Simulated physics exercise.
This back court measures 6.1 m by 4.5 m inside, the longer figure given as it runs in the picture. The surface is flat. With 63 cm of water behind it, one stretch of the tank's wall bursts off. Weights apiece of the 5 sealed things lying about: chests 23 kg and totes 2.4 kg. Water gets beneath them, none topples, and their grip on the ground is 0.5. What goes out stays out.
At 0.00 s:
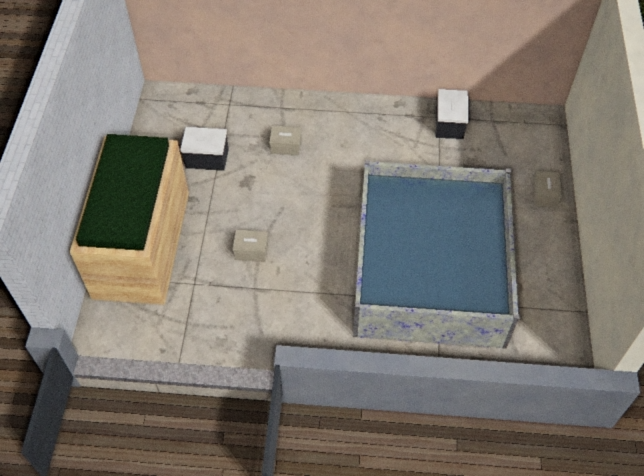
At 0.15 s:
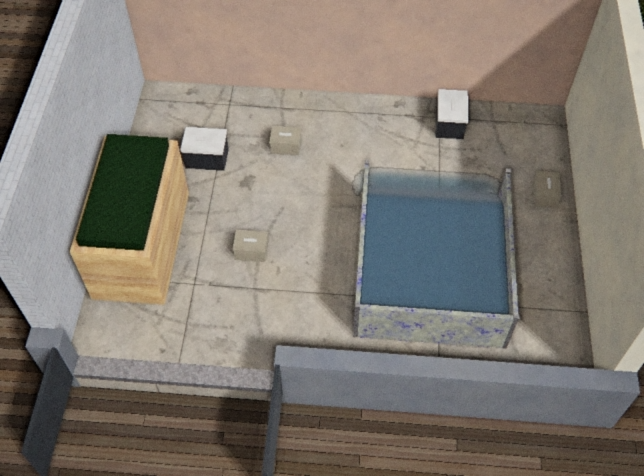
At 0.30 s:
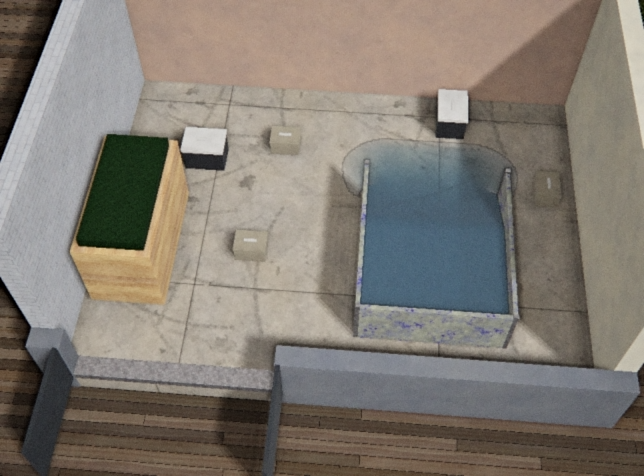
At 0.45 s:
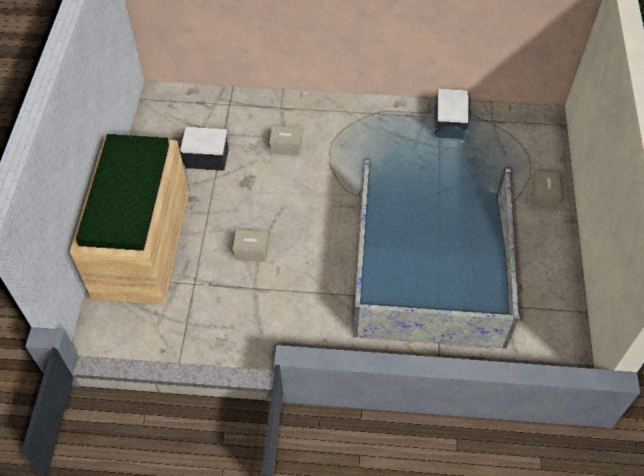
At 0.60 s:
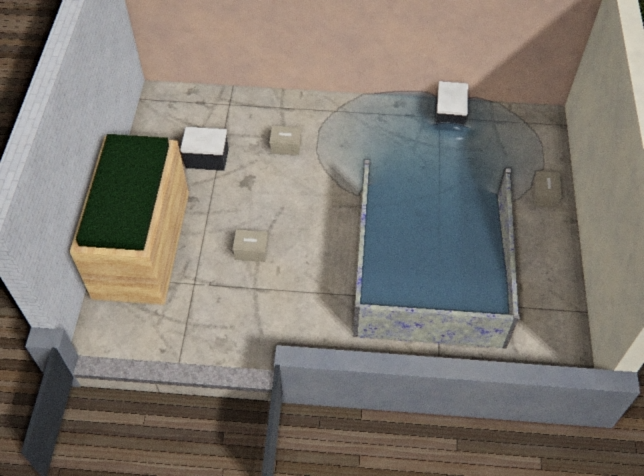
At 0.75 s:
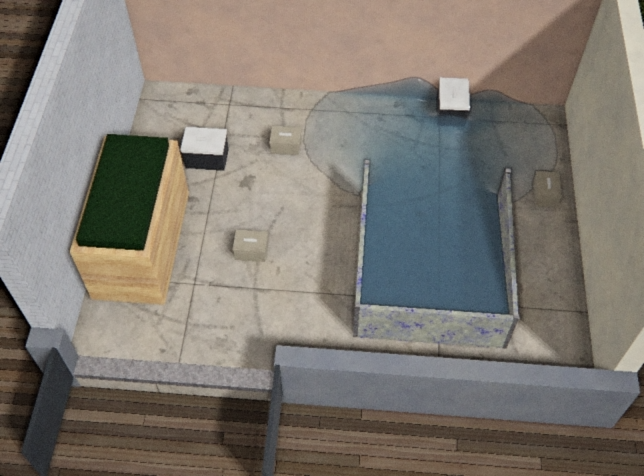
Water pours from the tank's open far side, spreads across the floor and nudges a white-topped box.
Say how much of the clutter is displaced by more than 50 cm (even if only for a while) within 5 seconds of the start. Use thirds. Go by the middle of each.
That comes to two thirds or more.
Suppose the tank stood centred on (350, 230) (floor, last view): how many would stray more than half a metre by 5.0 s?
In that case 5 of them.
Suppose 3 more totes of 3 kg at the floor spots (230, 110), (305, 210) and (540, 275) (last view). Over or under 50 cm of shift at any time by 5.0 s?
In that order: Over, under, more.
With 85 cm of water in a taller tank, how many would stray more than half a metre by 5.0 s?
Then 5.
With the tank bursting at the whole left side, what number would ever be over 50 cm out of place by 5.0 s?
Then 3.
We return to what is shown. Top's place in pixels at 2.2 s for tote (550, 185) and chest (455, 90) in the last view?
Around (536, 206) and (520, 89).
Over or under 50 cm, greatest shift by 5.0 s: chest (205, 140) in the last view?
Answer: Short of it.
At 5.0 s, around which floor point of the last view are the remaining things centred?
Near (338, 299).
After 1.1 s 0 of 5 are over 50 cm from their spots; 1 afloat.
After 2.2 s 1 of 5 are over 50 cm from their spots; 1 afloat.
After 3.5 s 3 of 5 are over 50 cm from their spots; 3 afloat.
After 5.0 s 4 of 5 are over 50 cm from their spots, and 4 have been at some point; 5 afloat.
